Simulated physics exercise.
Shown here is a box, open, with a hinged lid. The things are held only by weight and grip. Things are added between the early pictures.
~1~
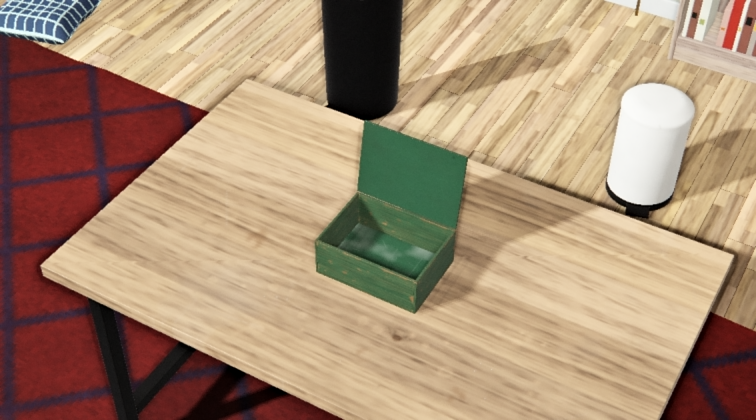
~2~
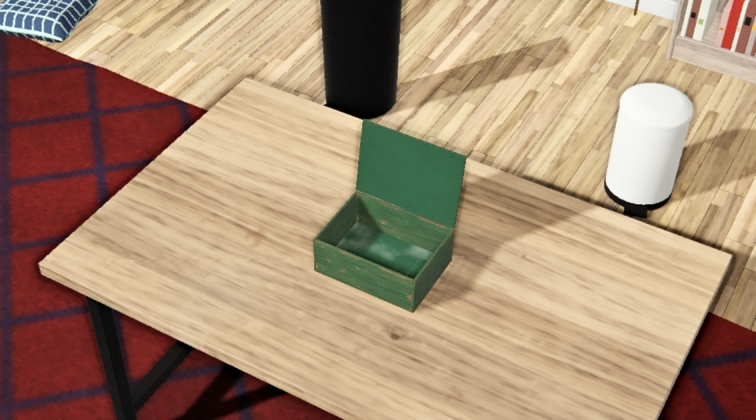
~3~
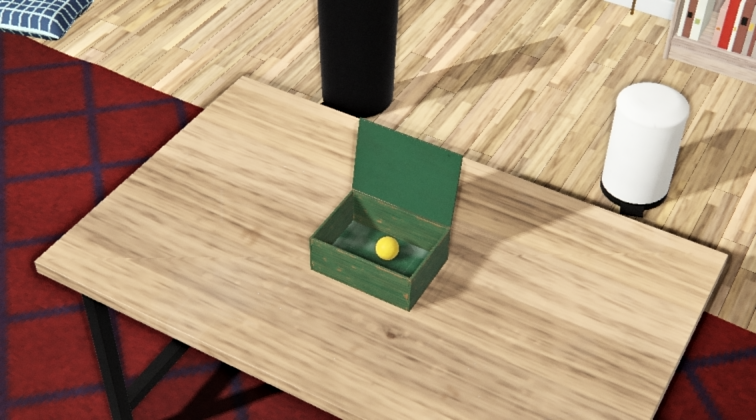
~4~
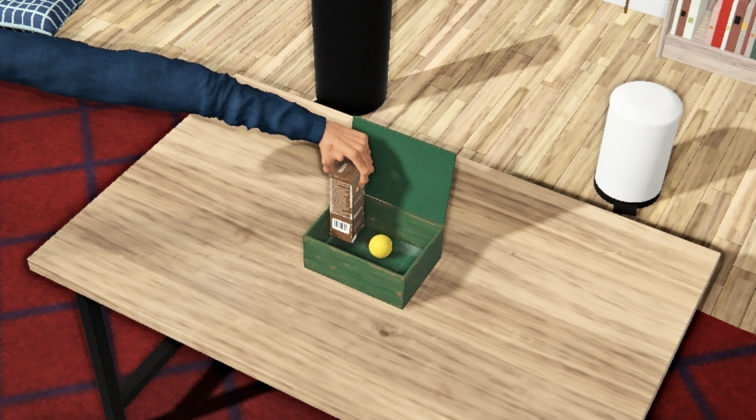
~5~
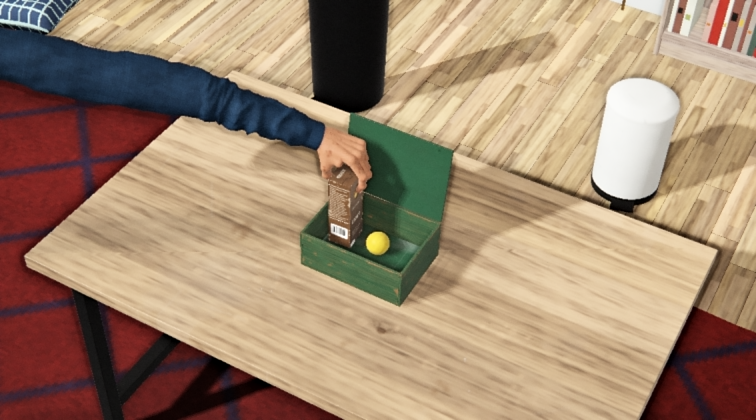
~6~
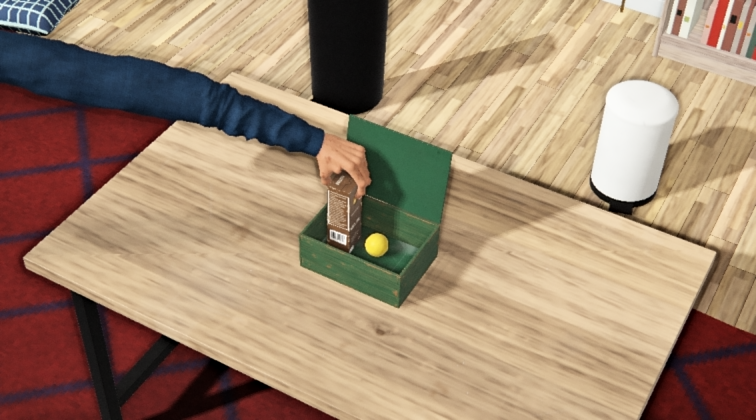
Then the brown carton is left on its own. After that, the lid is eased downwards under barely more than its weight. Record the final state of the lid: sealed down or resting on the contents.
Final state: Resting on the contents.
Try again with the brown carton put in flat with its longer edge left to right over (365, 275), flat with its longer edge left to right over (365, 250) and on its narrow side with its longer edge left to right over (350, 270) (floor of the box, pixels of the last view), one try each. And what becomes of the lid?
Case one lid shut, case two lid shut, case three lid shut.
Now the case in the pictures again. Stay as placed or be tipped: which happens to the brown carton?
Simply put, it gets tilted.
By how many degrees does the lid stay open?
Close to 25 degrees.
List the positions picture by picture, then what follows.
In the first picture, the last thing is not in view yet.
In the second picture, the last thing is not in view yet.
In the third picture, the last thing is not in view yet; yellow lemon (387, 248).
In the fourth picture, coming down; brown carton (347, 201); yellow lemon (381, 246).
In the fifth picture, coming down; brown carton (346, 206); yellow lemon (378, 243).
In the sixth picture, put in, still held; brown carton (345, 212); yellow lemon (377, 245).
Then, 1.50 s on from there, lid 67° above the rim.
Then, 2.20 s on from there, lid 34° above the rim; brown carton turned 33° from how it was put near (332, 227).
In the end, lid 24° above the rim; toppled in the box, brown carton; yellow lemon unmoved. At the end, from the last picture's camera, brown carton near (335, 228).
